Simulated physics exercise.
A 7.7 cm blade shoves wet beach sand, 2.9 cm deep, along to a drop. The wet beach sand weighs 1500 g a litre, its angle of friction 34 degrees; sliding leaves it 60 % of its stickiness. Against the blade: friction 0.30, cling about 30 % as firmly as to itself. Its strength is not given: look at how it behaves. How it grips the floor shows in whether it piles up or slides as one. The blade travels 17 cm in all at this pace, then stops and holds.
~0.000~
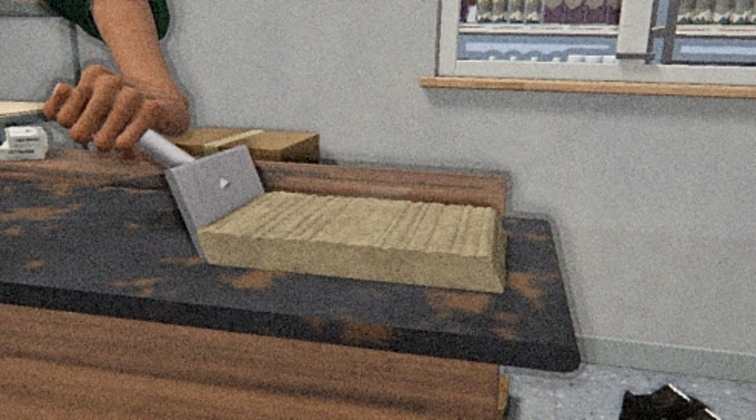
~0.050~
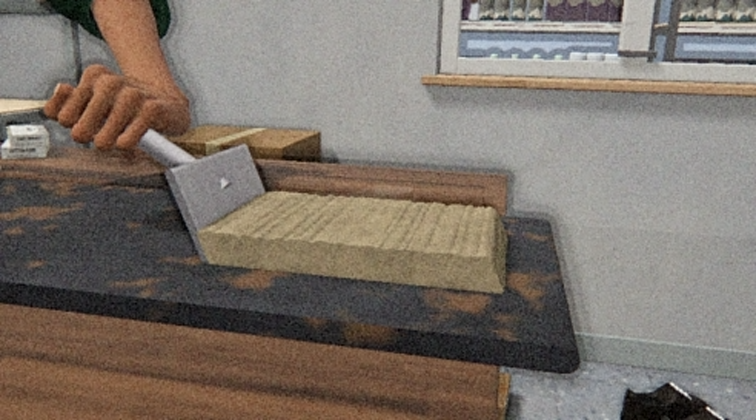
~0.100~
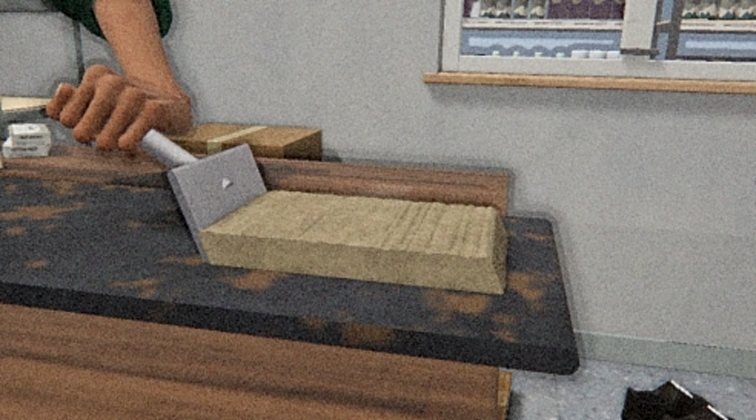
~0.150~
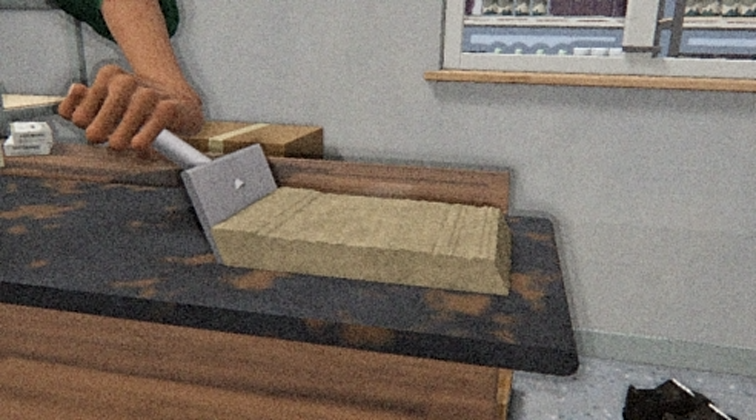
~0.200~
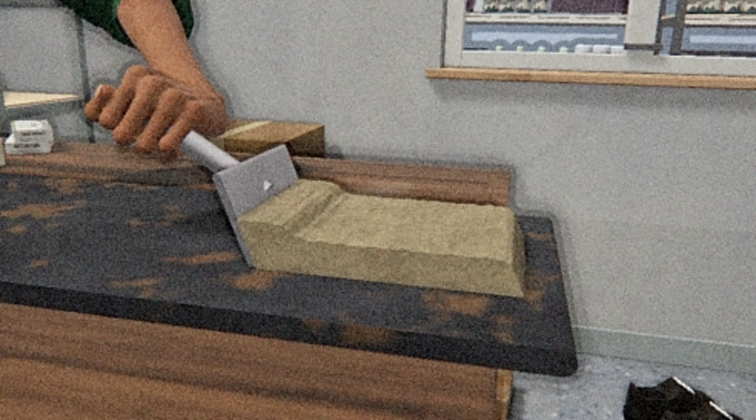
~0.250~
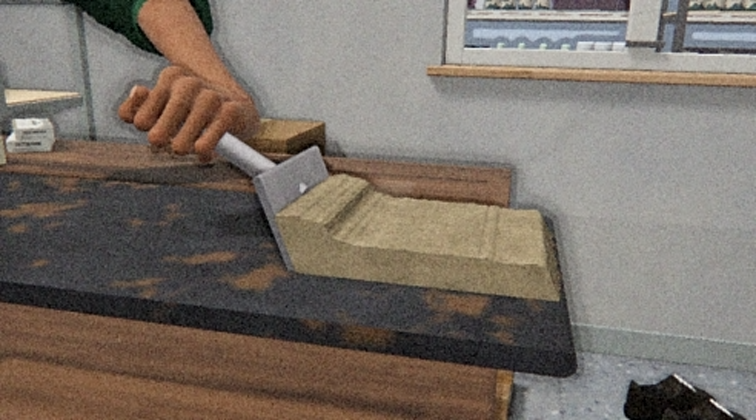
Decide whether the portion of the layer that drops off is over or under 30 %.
The result is over 30 %.
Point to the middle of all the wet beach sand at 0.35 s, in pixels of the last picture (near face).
Near (491, 276).
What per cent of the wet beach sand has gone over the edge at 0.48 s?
Some 30 per cent.
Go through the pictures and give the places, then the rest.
Foot of the blade at (209, 264), not yet moved; leading edge of the wet beach sand at (502, 292), piled 2.9 cm high, in the first picture.
Foot of the blade at (209, 264), not yet moved; leading edge of the wet beach sand at (502, 293), piled 2.9 cm high, in the second picture.
Foot of the blade at (211, 264), not yet moved; leading edge of the wet beach sand at (503, 293), piled 2.9 cm high, in the third picture.
Foot of the blade at (225, 265), moved 1.4 cm; leading edge of the wet beach sand at (507, 294), piled 3.3 cm high, in the fourth picture.
Foot of the blade at (256, 269), moved 4.2 cm; leading edge of the wet beach sand at (523, 296), piled 4.2 cm high, in the fifth picture.
Foot of the blade at (296, 273), moved 7.8 cm; leading edge of the wet beach sand at (559, 300), piled 4.9 cm high, in the sixth picture.
After 0.35 s, 0 % has gone over the edge.
After 0.48 s, 29 % has gone over the edge.
After 0.60 s, 39 % has gone over the edge.
After 0.72 s, 39 % has gone over the edge.
After 0.90 s, at the end, 39 % has gone over the edge.
